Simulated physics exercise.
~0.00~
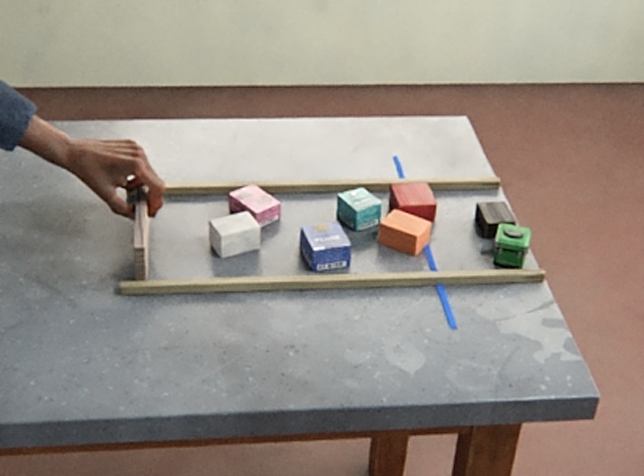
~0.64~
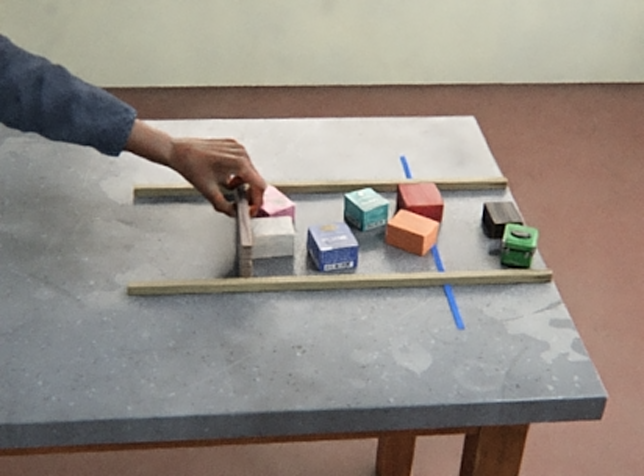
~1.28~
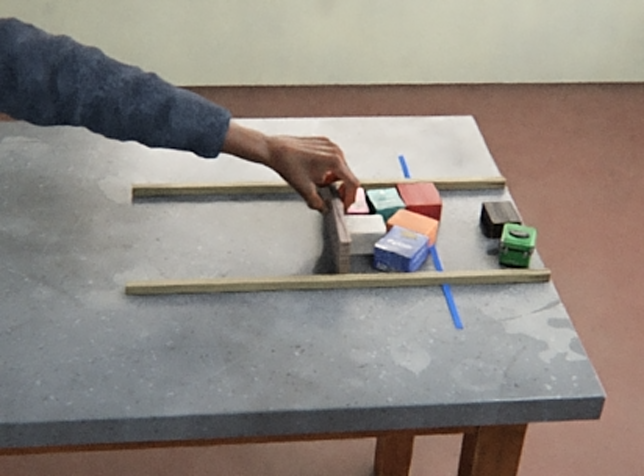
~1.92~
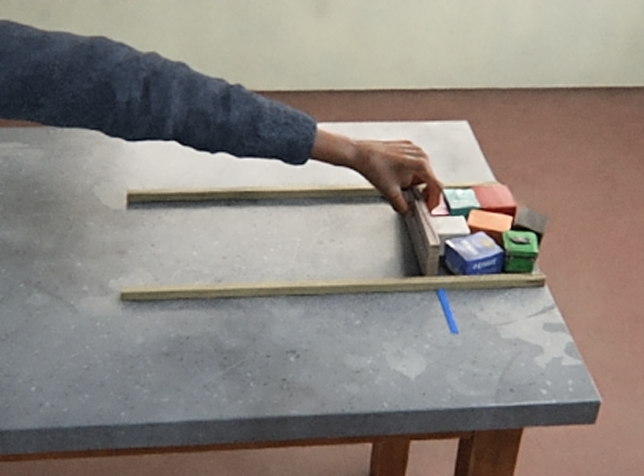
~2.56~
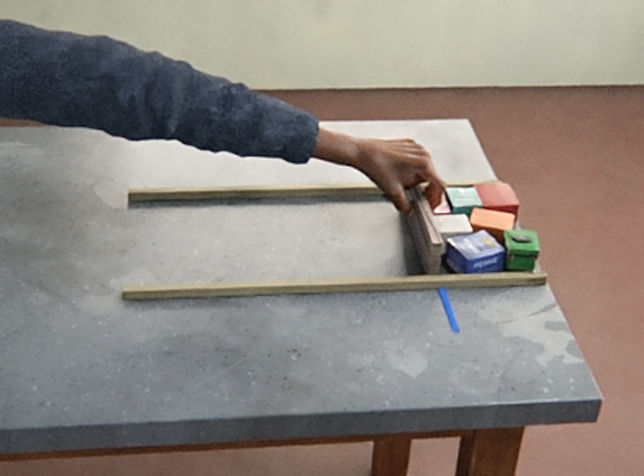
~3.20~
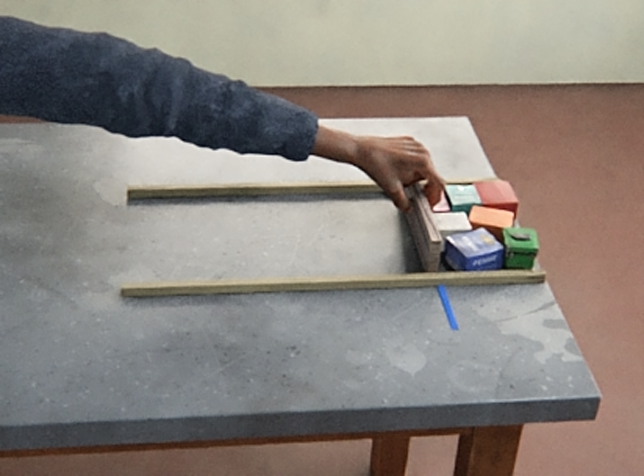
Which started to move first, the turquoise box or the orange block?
The turquoise box started to move first, and the orange block only got going after that as the board kept sliding to the right.
On a grey table, a hand slid an upright board to the right between two rails, gathering the scattered small boxes and blocks and pushing them past the blue tape to the edge, where the black block went off and the rest stayed.
